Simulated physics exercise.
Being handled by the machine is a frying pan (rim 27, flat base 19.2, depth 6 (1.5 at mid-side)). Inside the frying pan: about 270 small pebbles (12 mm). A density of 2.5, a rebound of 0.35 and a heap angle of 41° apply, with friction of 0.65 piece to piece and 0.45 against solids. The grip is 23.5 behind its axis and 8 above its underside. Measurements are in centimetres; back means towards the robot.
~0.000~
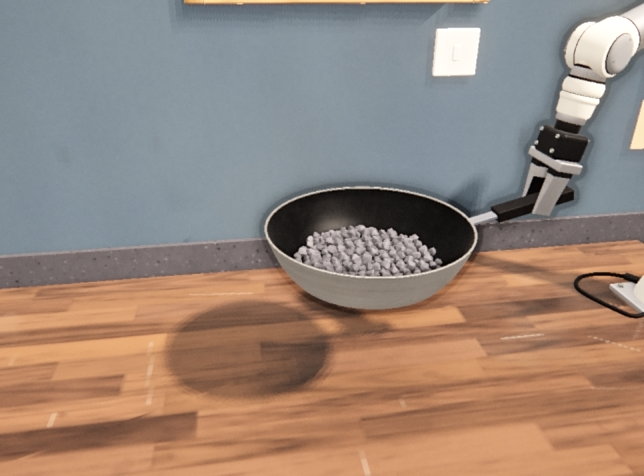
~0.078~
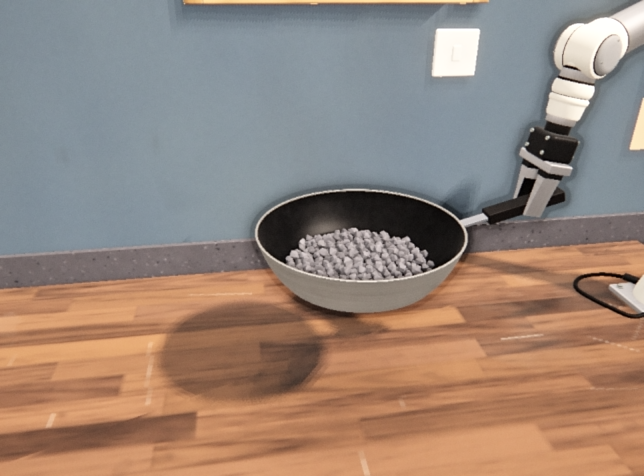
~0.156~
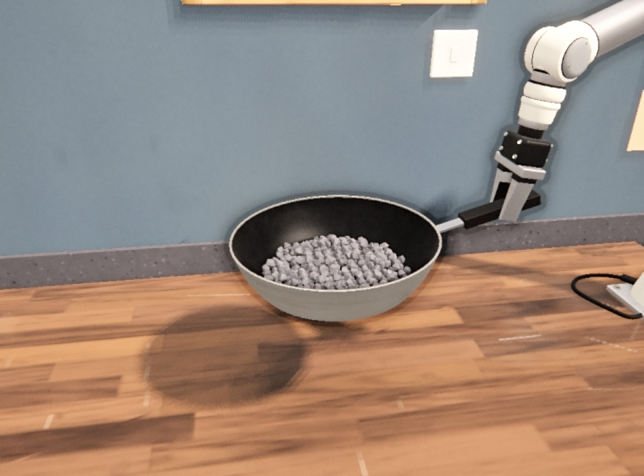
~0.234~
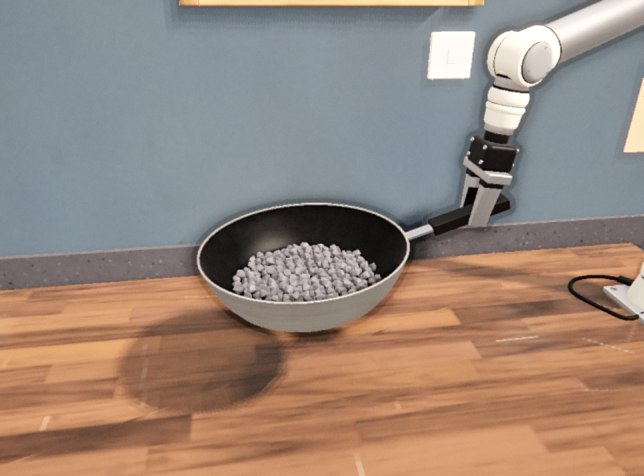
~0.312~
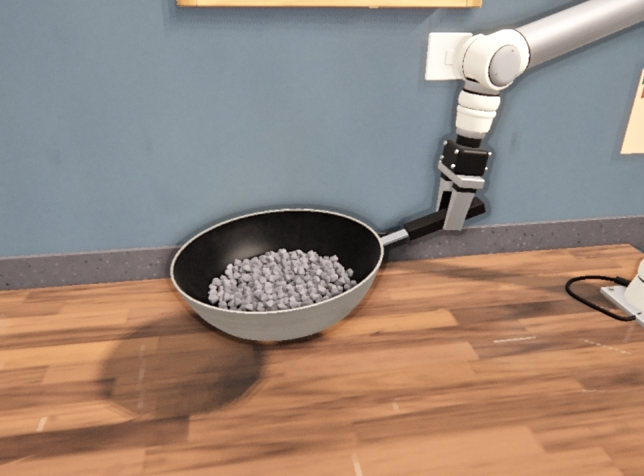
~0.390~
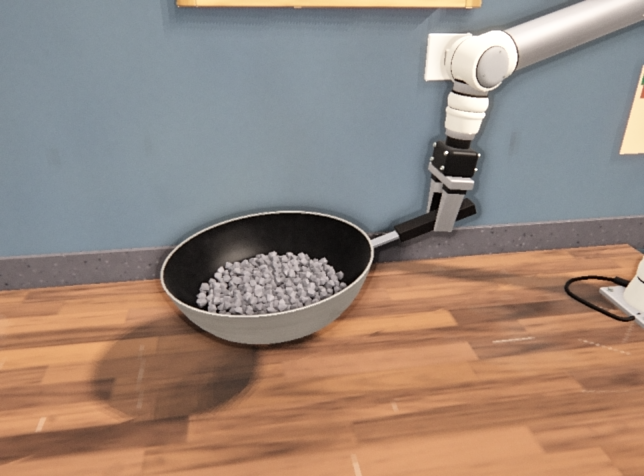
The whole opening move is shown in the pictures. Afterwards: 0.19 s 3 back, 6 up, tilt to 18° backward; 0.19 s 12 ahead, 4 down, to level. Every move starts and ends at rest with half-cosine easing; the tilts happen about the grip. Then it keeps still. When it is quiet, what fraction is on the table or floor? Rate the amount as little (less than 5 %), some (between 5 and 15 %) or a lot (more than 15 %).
A lot - more than 15 %.
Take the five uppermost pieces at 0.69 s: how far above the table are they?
Those pieces are roughly 43 cm high.
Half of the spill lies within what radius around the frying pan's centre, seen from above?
Some 20 centimetres.
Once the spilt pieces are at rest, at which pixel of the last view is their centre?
Close to (328, 397) in pixels.
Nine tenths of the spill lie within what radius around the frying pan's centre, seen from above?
Around 30 centimetres from the centre.
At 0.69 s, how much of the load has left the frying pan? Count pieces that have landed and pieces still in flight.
Running total: Approx. 50 %.
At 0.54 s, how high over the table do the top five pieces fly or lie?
Roughly 37 cm above the table.
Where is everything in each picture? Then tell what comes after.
The first picture shows the frying pan middle at (368, 246), level; upper third of the load around (370, 252), from x 295 to 440, top at y 230; 269 in the frying pan.
The second picture shows the frying pan middle at (359, 249), level; upper third of the load around (361, 256), from x 290 to 430, top at y 230.
The third picture shows the frying pan middle at (335, 257), tilted 2° forward; upper third of the load around (343, 263), from x 265 to 405, top at y 240.
The fourth picture shows the frying pan middle at (305, 266), tilted 3° forward; upper third of the load around (318, 270), from x 235 to 380, top at y 245.
The fifth picture shows the frying pan middle at (280, 273), tilted 5° forward; upper third of the load around (301, 277), from x 215 to 355, top at y 250.
The sixth picture shows the frying pan middle at (271, 276), tilted 5° forward; upper third of the load around (294, 281), from x 200 to 345, top at y 255; 269 in the frying pan.
After 0.54 s, tilted 16° backward, highest piece 38 above the table; 269 in the frying pan.
After 0.69 s, tilted 6° backward, highest piece 44 above the table; 128 in the frying pan, 141 in flight or on a rim.
After 0.97 s, level, highest piece 28 above the table; 137 in the frying pan, 86 on the table or floor, 46 in flight or on a rim.
After 2.02 s, level, highest piece 26 above the table; 137 in the frying pan, 132 on the table or floor.
In the end, 137 in the frying pan, 132 on the table or floor. That is 49 % on the table or floor.
